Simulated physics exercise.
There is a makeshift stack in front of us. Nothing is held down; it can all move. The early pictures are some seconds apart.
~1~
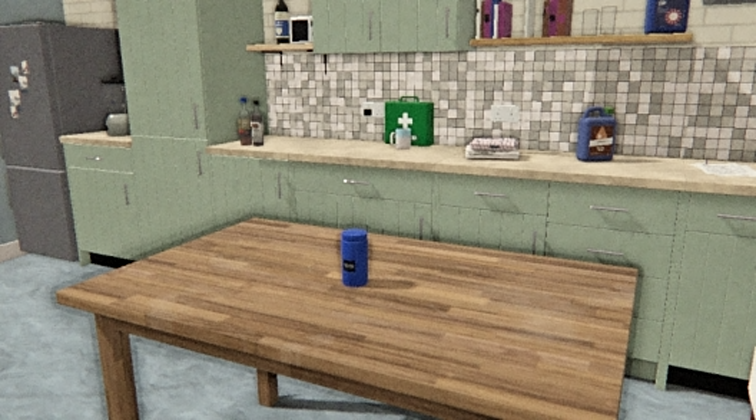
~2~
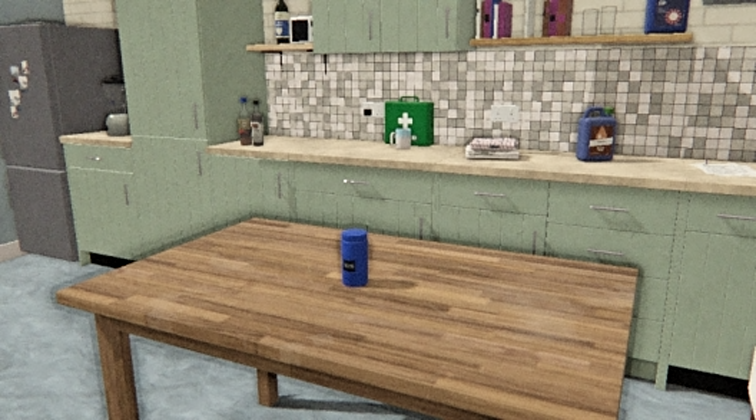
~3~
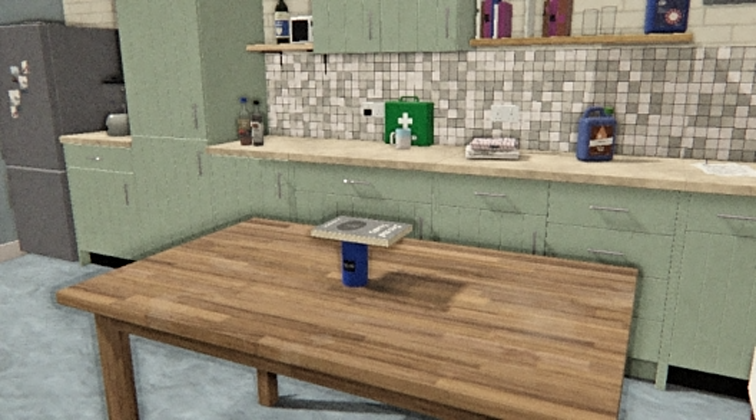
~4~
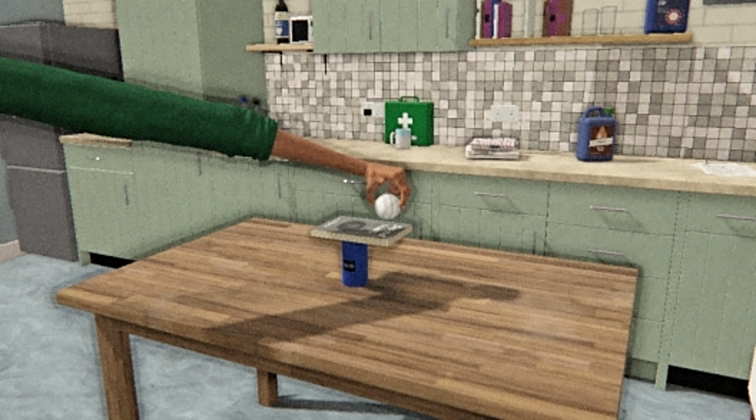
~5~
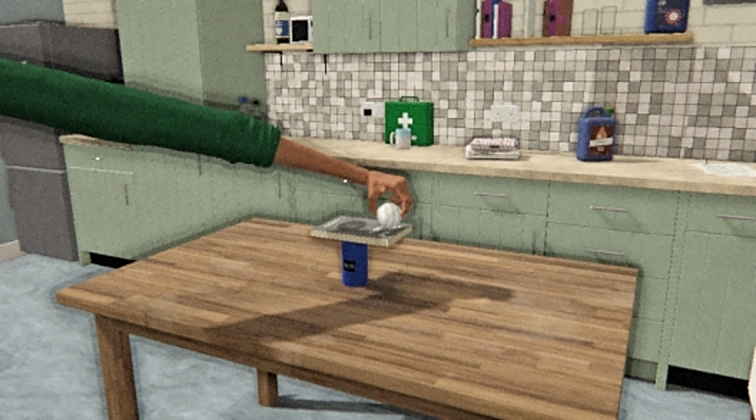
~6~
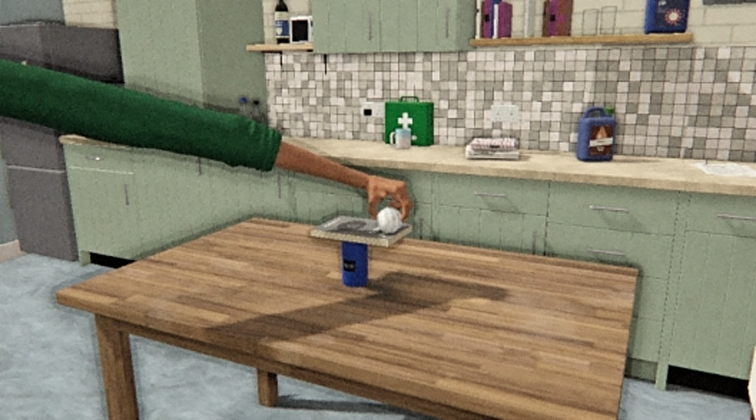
The clip opens on a blue jar standing alone on a wooden table in a green kitchen. A flat, book-like object then appears on top of the jar, and a green-sleeved arm reaches in from the left, lowering a white onion onto its right side, fingers still around it.
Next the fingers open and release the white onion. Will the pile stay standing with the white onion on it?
I reckon the stack can't bear the weight there.
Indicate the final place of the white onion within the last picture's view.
I'd say around (411, 284) in the last view.
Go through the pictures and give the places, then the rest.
In the first picture, the last thing is not in view yet; blue jar (355, 258).
In the second picture, the last thing is not in view yet; blue jar (355, 258).
In the third picture, the last thing is not in view yet; blue jar (355, 258).
The fourth picture shows coming down; white onion (387, 206); blue jar (355, 258).
The fifth picture shows coming down; white onion (389, 215); blue jar (355, 258).
The sixth picture shows in place under the hand; white onion (389, 220); blue jar (355, 258).
Then, 0.40 s on from there, white onion and grey book now fallen.
Then, 0.50 s on from there, things are still on the move.
Then, 1.20 s on from there, white onion resting near (404, 283).
In the end, fallen, white onion and grey book; blue jar unmoved. At the end, from the last picture's camera, white onion near (411, 285). The stack gives way.
